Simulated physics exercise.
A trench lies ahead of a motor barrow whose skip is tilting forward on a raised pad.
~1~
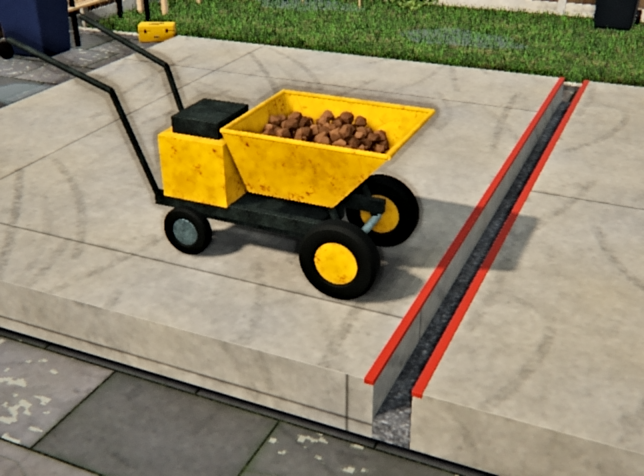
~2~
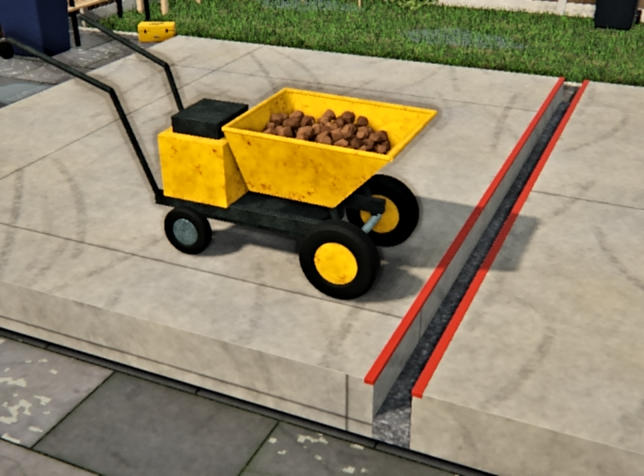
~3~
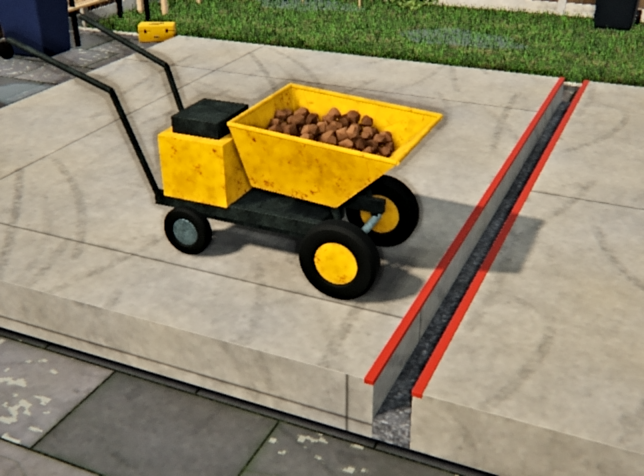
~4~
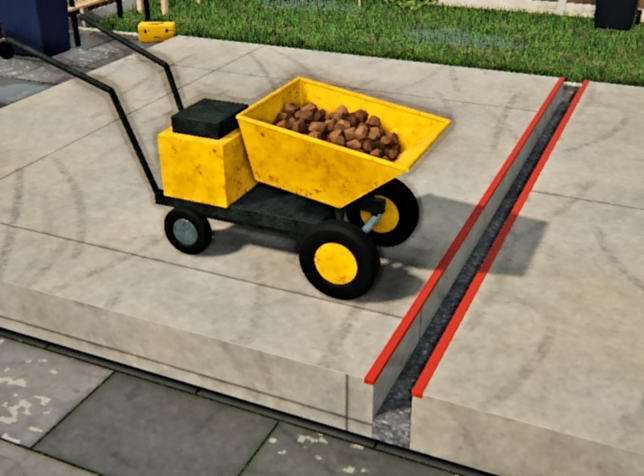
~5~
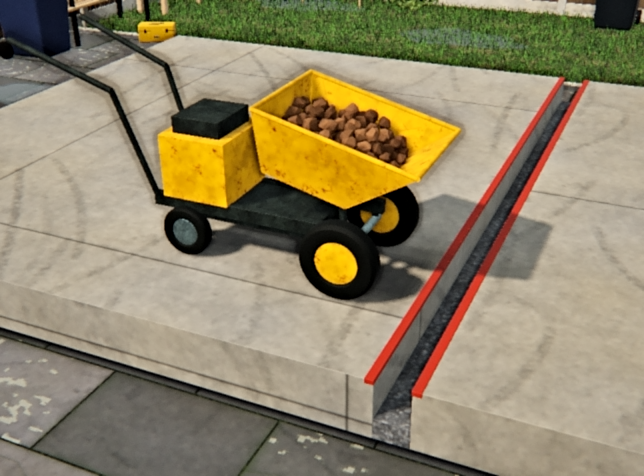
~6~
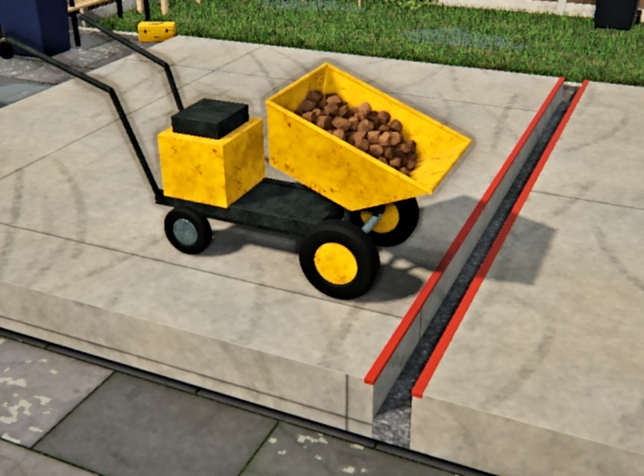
A yellow motor barrow stood still on a raised concrete pad beside a narrow, red-edged trench, and its skip, loaded with brown clods, tilted slowly forward to the right, its back end rising.
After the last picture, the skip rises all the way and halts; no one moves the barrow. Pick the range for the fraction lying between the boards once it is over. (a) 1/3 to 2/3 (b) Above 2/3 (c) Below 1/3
c, below 1/3.
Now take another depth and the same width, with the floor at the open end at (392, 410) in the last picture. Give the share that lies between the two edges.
It lands somewhere near 0 percent.
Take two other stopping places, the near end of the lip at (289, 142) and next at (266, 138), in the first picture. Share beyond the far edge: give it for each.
Roughly 10 per cent, and 0 per cent.
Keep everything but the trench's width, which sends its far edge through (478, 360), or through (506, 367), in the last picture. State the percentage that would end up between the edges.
First case 40 %, second case 90 %.
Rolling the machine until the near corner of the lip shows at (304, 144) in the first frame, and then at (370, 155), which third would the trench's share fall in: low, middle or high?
For the first case, in the middle band; for the second case, under a third.
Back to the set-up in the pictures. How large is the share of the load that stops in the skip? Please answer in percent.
Close to 20 per cent, give or take.
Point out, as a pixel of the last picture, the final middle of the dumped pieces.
Near pixel (533, 300).
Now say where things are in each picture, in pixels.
In the first picture, lip of the skip near (388, 158), level; top of the load near (314, 131), clay clods; first edge of the trench near (394, 339); far edge near (440, 351), the trench under half as wide as the skip, and about as deep as wide.
In the second picture, lip of the skip near (390, 159), tipped barely; top of the load near (315, 130).
In the third picture, lip of the skip near (397, 163), tipped barely; top of the load near (308, 132).
In the fourth picture, lip of the skip near (406, 170), tipped a little; top of the load near (316, 129).
In the fifth picture, lip of the skip near (417, 179), tipped a little; top of the load near (326, 126).
In the sixth picture, lip of the skip near (430, 192), tipped clearly; top of the load near (321, 116); first edge of the trench near (394, 339); far edge near (440, 351).
Shortly afterwards, skip tipped steeply; the whole lot in the skip.
Next, skip tipped right over; near two thirds in the skip; near a third beyond it; only a few falling.
Some moments later, skip tipped right over; near a quarter in the skip; only a few in or heaped over the trench; the bulk beyond it.
In the end, skip tipped right over; near a quarter in the skip; only a few in or heaped over the trench; the bulk beyond it.
